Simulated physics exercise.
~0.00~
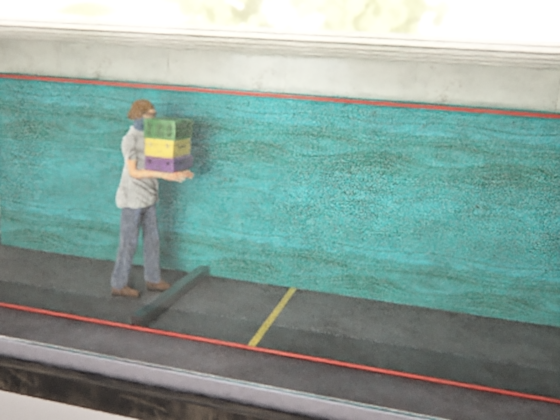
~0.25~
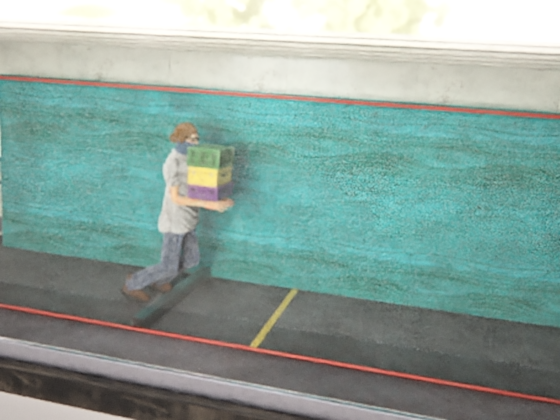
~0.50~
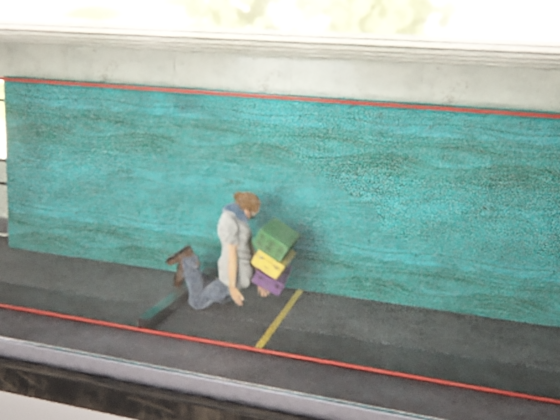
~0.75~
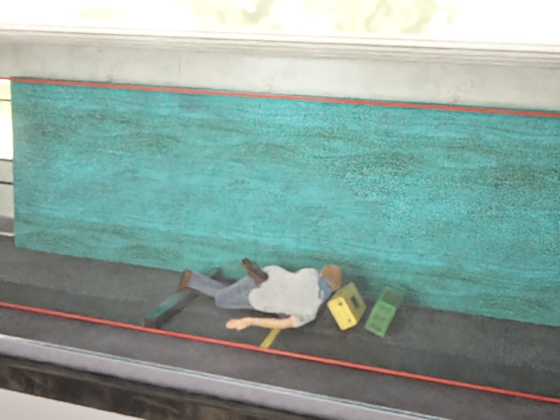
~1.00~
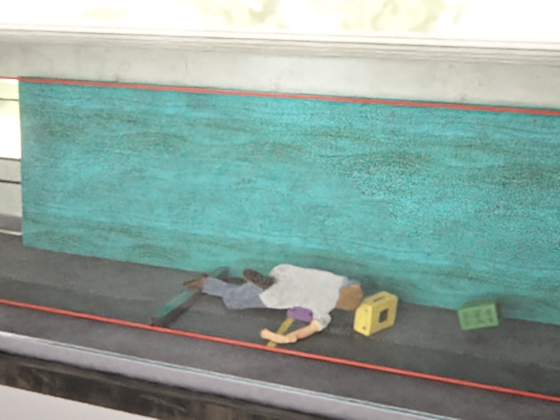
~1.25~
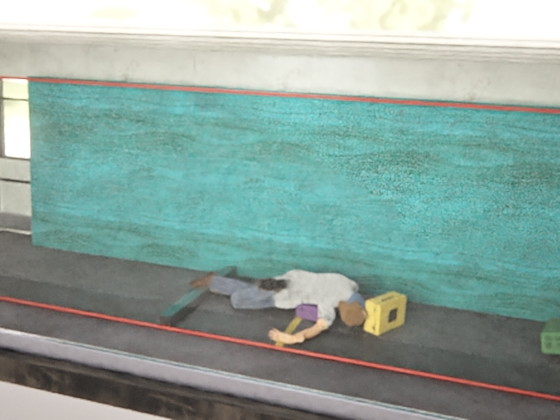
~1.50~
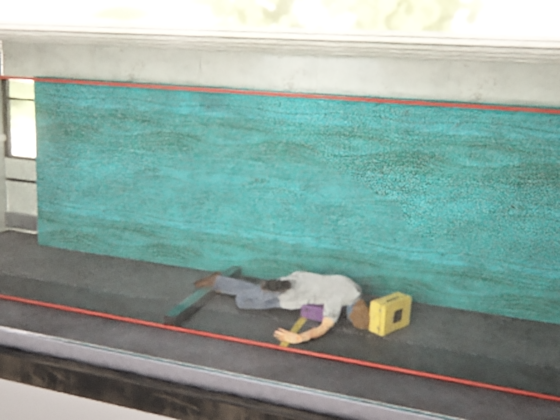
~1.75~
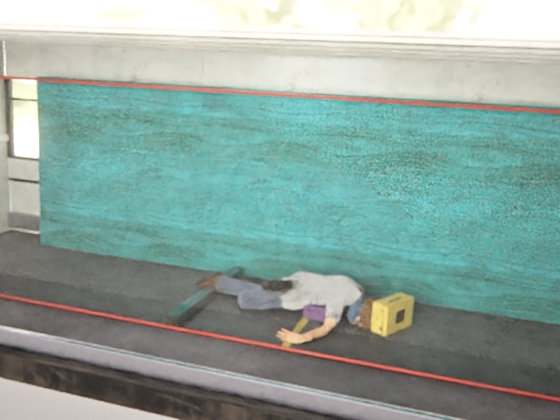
A person carrying three stacked boxes trips over a low rail and ends lying face down.
